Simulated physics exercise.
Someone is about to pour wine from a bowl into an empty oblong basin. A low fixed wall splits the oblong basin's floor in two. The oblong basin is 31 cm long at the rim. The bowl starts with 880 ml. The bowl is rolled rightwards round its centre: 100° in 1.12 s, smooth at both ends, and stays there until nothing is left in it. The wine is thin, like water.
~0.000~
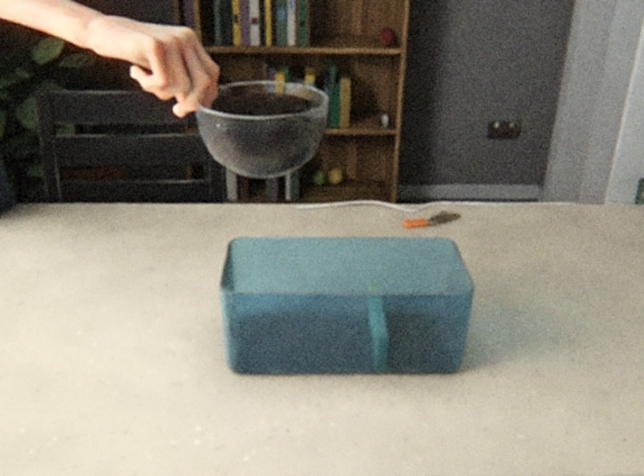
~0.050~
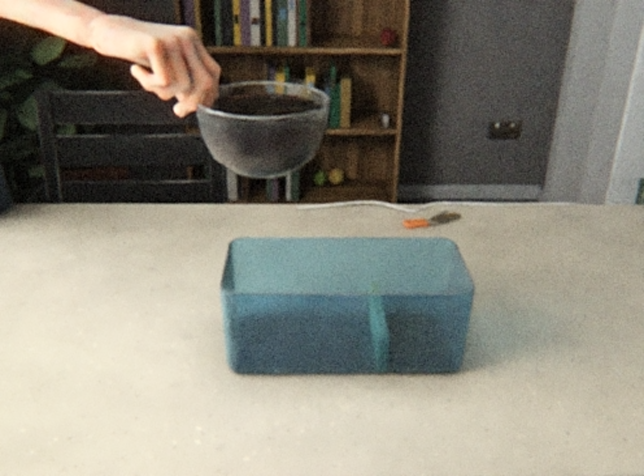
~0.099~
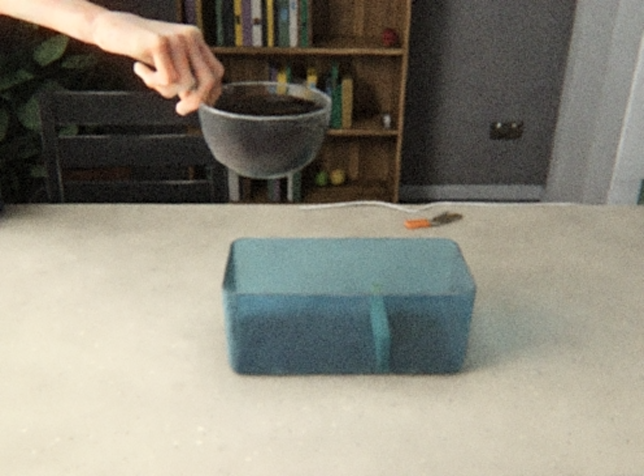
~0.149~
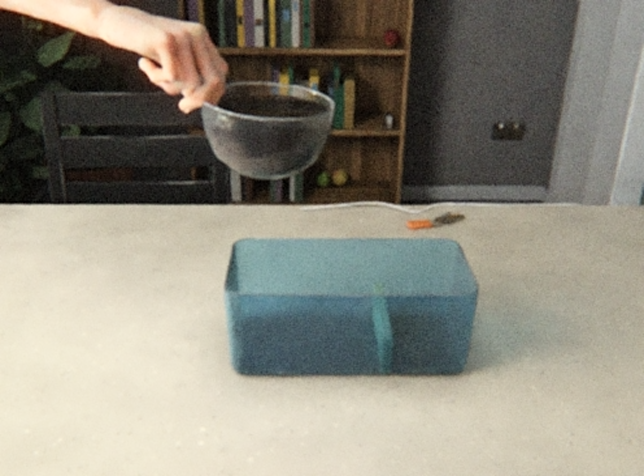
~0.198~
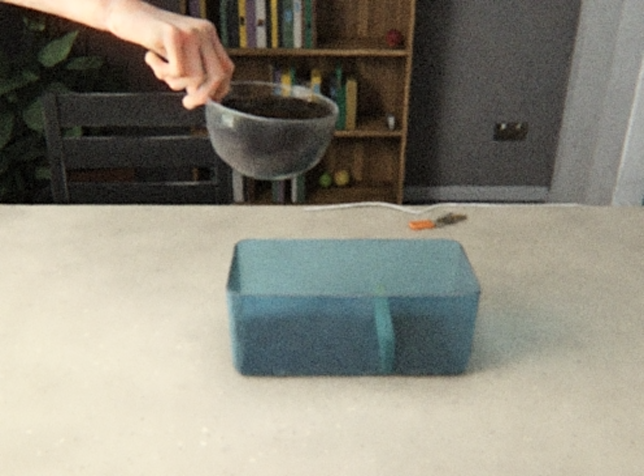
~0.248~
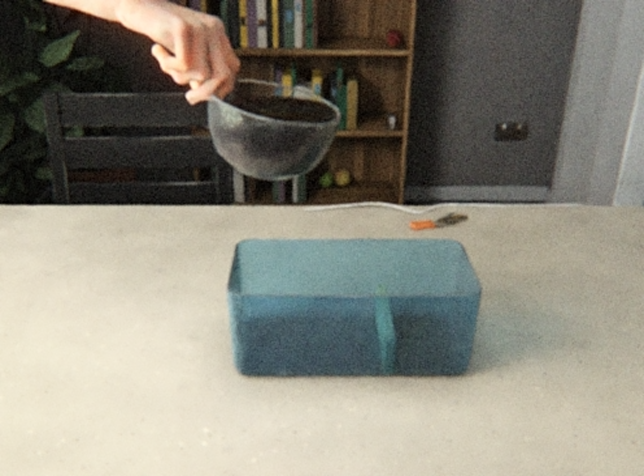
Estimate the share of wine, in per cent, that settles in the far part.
The far part has some 61 per cent.
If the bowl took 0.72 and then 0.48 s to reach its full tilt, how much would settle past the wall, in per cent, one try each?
First 45, then 30 per cent.
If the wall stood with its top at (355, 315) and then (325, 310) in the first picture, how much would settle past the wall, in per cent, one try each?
First 80, then 95 per cent.
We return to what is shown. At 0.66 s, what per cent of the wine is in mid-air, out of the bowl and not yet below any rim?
Near 36 in a hundred.
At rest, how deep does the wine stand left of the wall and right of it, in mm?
Some 12 mm on the left and 40 mm on the right.
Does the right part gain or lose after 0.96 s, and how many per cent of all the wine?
The share moves up, by some 1 per cent.
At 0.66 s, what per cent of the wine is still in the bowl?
About 52 per cent.
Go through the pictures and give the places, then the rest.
In the first picture, tilt 0°; pouring edge (328, 101); surface from (200, 107) to (326, 108); the oblong basin's rim runs from (225, 265) to (464, 265); the wall's top is at (378, 308).
In the second picture, tilt 0°; pouring edge (329, 101); surface from (201, 107) to (326, 109).
In the third picture, tilt 2°; pouring edge (331, 103); surface from (203, 107) to (328, 110).
In the fourth picture, tilt 4°; pouring edge (334, 107); surface from (206, 108) to (331, 111).
In the fifth picture, tilt 8°; pouring edge (337, 111); surface from (211, 109) to (335, 113).
In the sixth picture, tilt 12°; pouring edge (340, 116); surface from (213, 109) to (338, 113).
After 0.66 s the tilt is 64° and 52 per cent is still to pour, 3 is left of the wall and 9 right of it.
After 0.96 s the tilt is 95° and 7 per cent is still to pour, 20 is left of the wall and 59 right of it.
After 1.28 s the tilt is 100° and 0 per cent is still to pour, 38 is left of the wall and 61 right of it.
After 1.62 s the tilt is 100° and 0 per cent is still to pour, 38 is left of the wall and 61 right of it.
In the end 38 per cent lies left of the wall, 61 right of it and 1 outside.
